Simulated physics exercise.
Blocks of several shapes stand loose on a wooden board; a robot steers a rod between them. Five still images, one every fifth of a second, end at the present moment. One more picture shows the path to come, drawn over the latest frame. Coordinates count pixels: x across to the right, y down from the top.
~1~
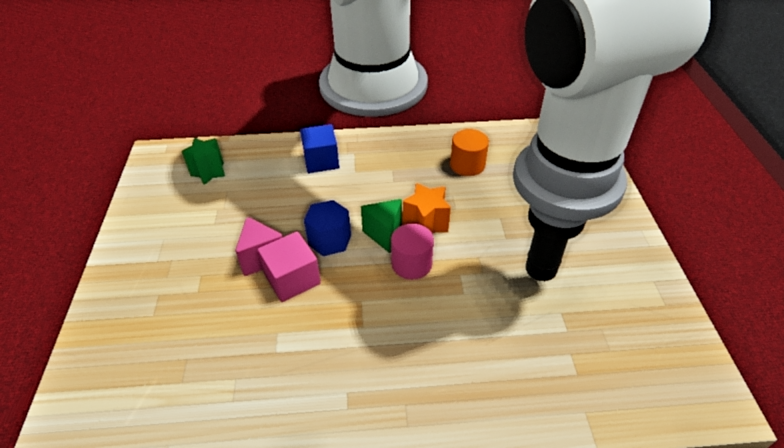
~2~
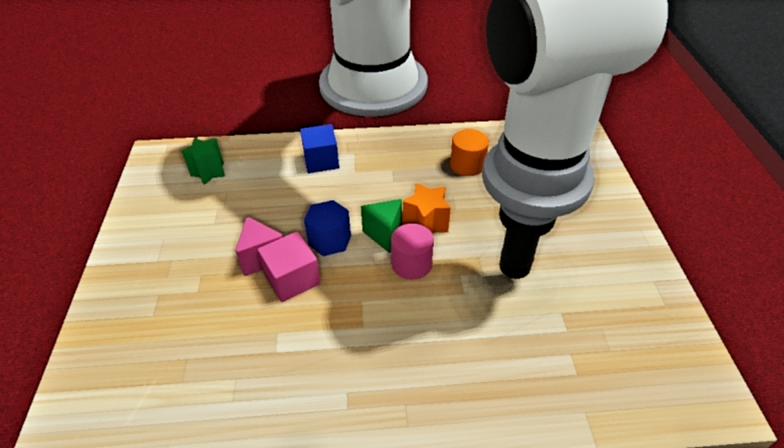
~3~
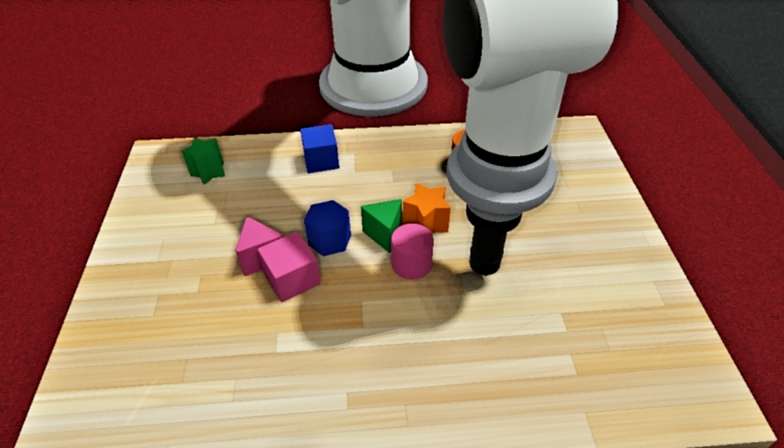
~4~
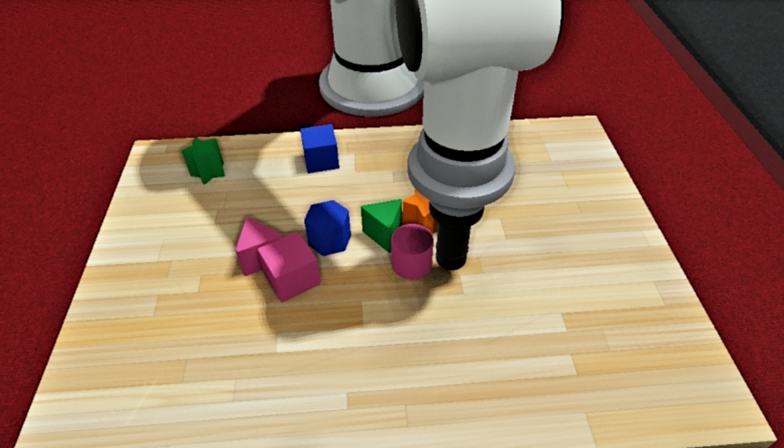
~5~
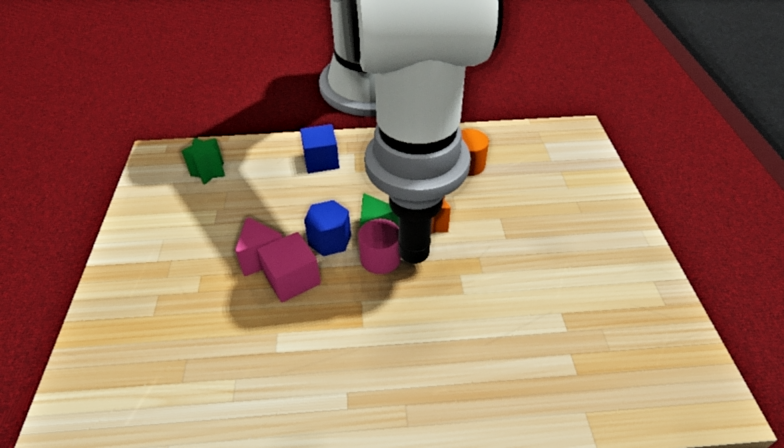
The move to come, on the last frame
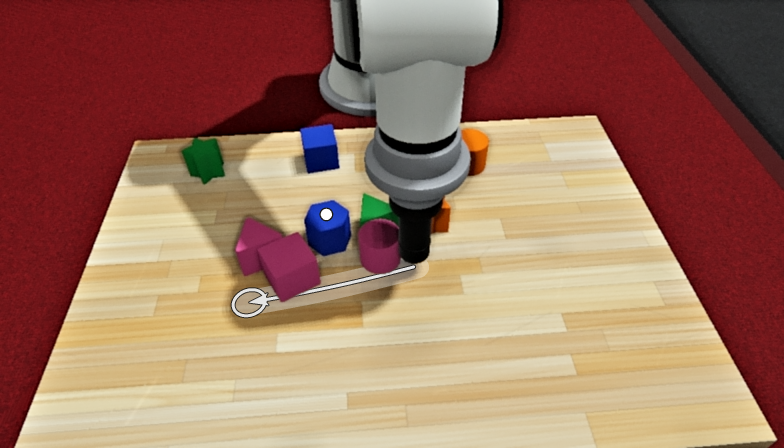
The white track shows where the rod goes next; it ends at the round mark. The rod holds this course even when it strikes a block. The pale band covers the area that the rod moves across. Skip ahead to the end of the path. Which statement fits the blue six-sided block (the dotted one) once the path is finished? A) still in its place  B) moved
B
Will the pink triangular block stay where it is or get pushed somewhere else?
It shifts.
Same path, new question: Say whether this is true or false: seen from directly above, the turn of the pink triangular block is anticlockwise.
My answer: False.
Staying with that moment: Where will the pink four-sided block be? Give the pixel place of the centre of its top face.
Close to (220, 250).
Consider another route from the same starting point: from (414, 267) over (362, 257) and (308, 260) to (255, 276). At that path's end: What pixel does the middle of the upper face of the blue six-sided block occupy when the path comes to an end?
It ends at (275, 192).
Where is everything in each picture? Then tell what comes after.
Tip of the rod at (541, 270), middles of tops, pink triangular block at (255, 234), pink four-sided block at (287, 253), blue six-sided block at (326, 214), pink circular block at (413, 238), in the first frame.
Rod at (515, 268), nothing pushed, in the second frame.
Rod at (484, 265), nothing pushed, in the third frame.
Rod at (451, 260), nothing pushed, in the fourth frame.
Rod at (414, 253), pink triangular block at (255, 234), pink four-sided block at (287, 253), blue six-sided block at (326, 214), pink circular block at (379, 233), in the fifth frame.
The line goes from (414, 267) over (361, 280) and (306, 292) to (249, 302); the dot is on the blue six-sided block.
The first path, step by step. One third of the way, rod at (359, 267); blue six-sided block at (314, 208), turned 10° clockwise; pink circular block at (336, 234).
Two thirds of the way, rod at (303, 279); pink triangular block at (247, 229); pink four-sided block at (259, 253); blue six-sided block at (313, 205); pink circular block at (323, 234).
At the end, rod at (245, 289); pink triangular block at (239, 222), turned 40° clockwise; pink four-sided block at (220, 250), turned 55° clockwise; blue six-sided block at (313, 205); pink circular block at (323, 234).
